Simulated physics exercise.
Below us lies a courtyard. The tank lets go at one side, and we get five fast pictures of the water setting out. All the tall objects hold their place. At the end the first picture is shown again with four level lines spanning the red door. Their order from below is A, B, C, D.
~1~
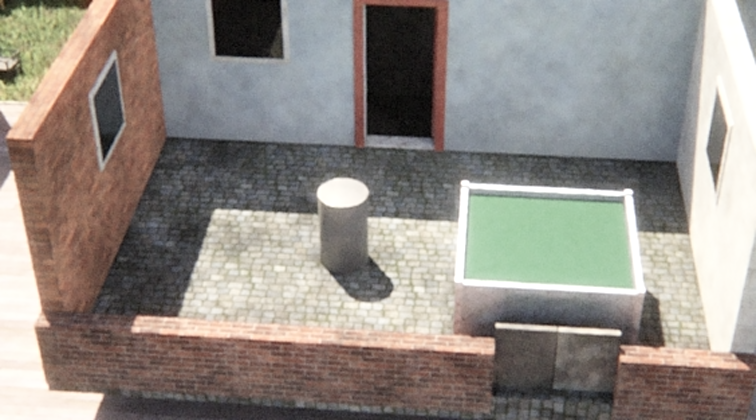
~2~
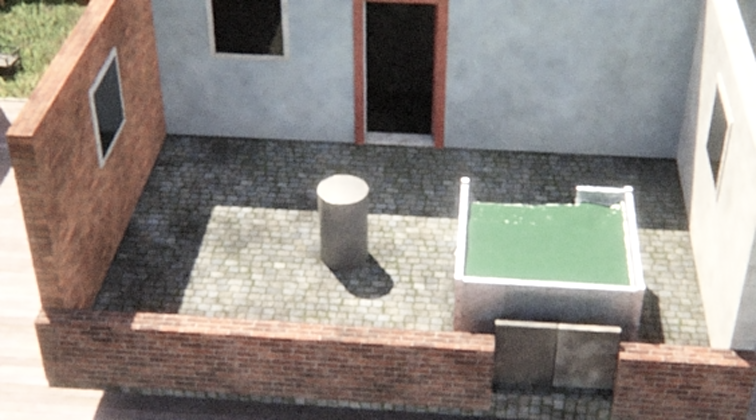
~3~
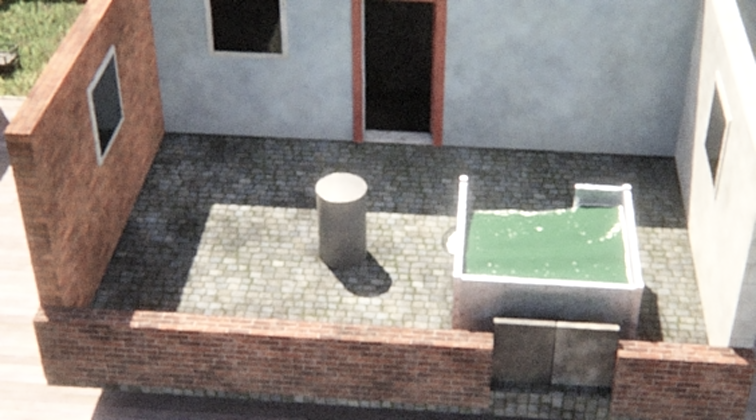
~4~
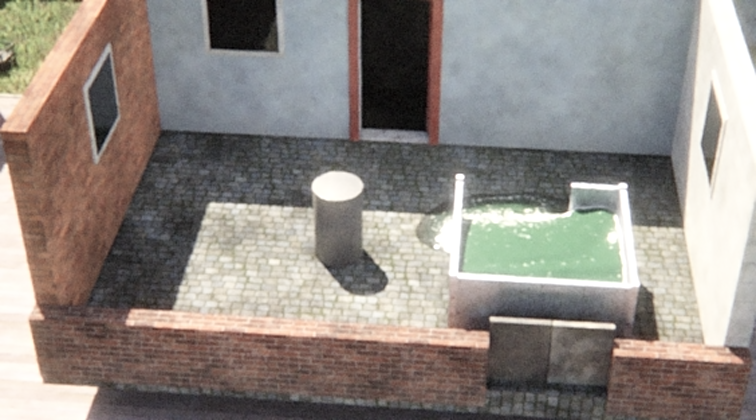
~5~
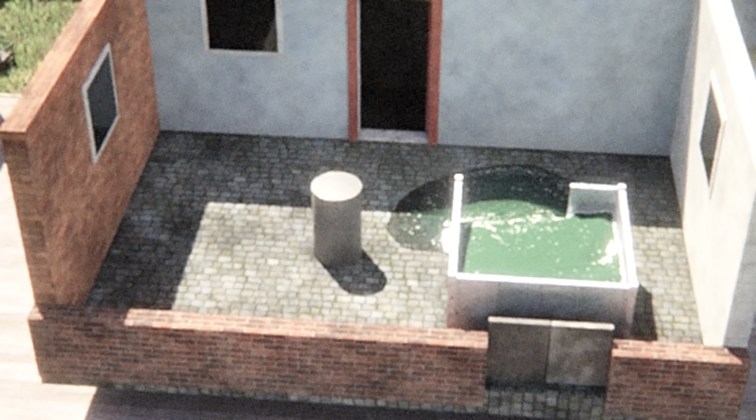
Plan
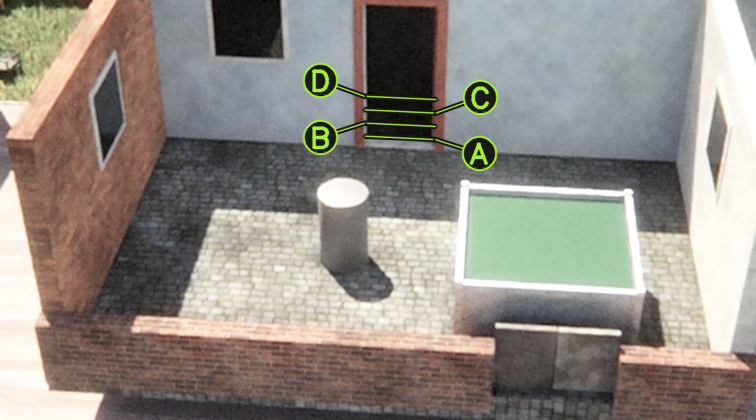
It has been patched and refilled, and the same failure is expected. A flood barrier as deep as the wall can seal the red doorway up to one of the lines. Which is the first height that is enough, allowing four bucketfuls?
Line B.
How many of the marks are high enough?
Three of the four.
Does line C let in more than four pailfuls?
No.
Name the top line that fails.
That is line A.
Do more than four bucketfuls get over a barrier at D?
No.
On the marked copy, A at (399, 137); B at (400, 124); C at (400, 111); D at (400, 97); from the bottom up A, B, C, D.
For line A, about 9 bucketfuls get in.
For line B, a splash gets over, under a bucket.
For line C, nothing gets over.
For line D, nothing gets over.
